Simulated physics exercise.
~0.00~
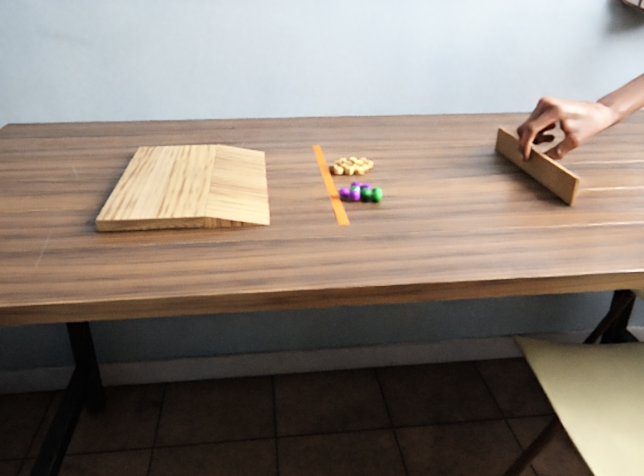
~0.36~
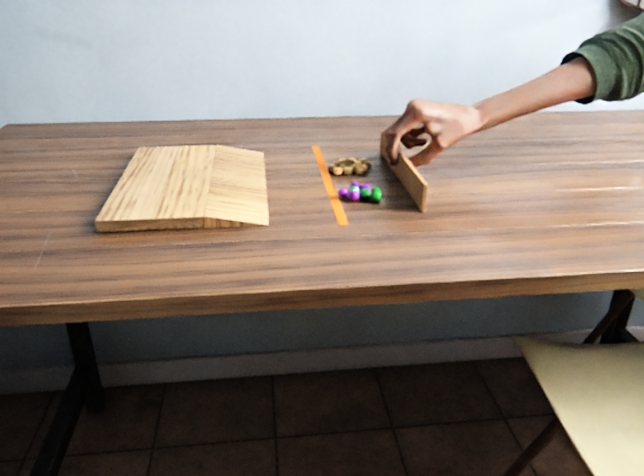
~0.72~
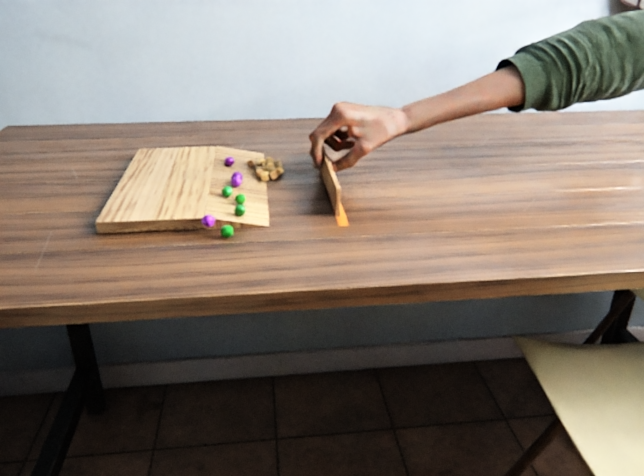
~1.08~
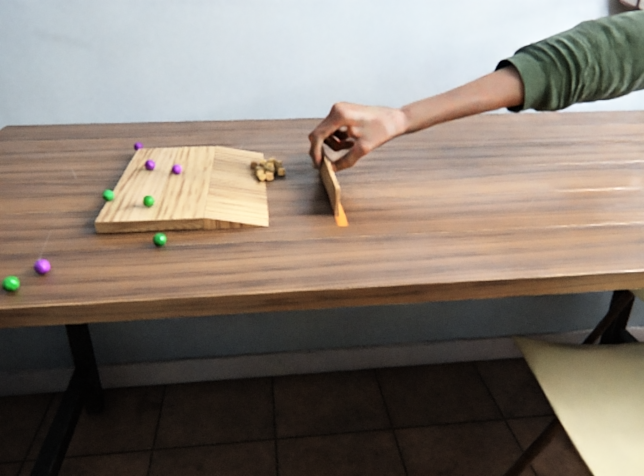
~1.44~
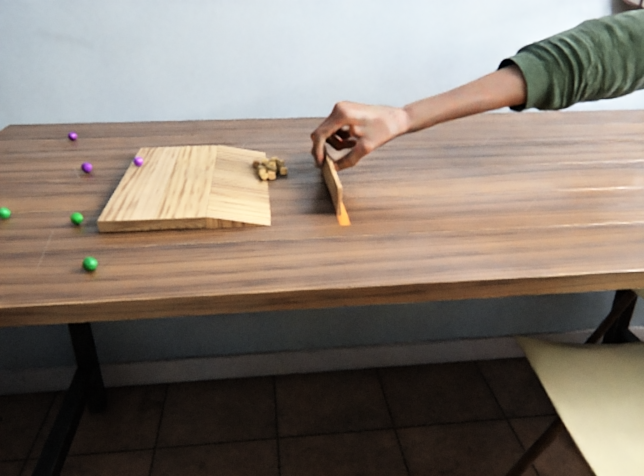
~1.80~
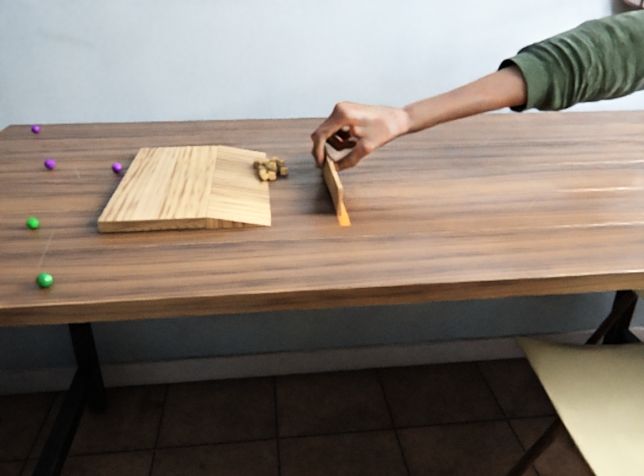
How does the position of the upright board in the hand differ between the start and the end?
At the start the board stands toward the right side of the table, well away from the small pieces. By the end it has moved left and stands at the orange tape.
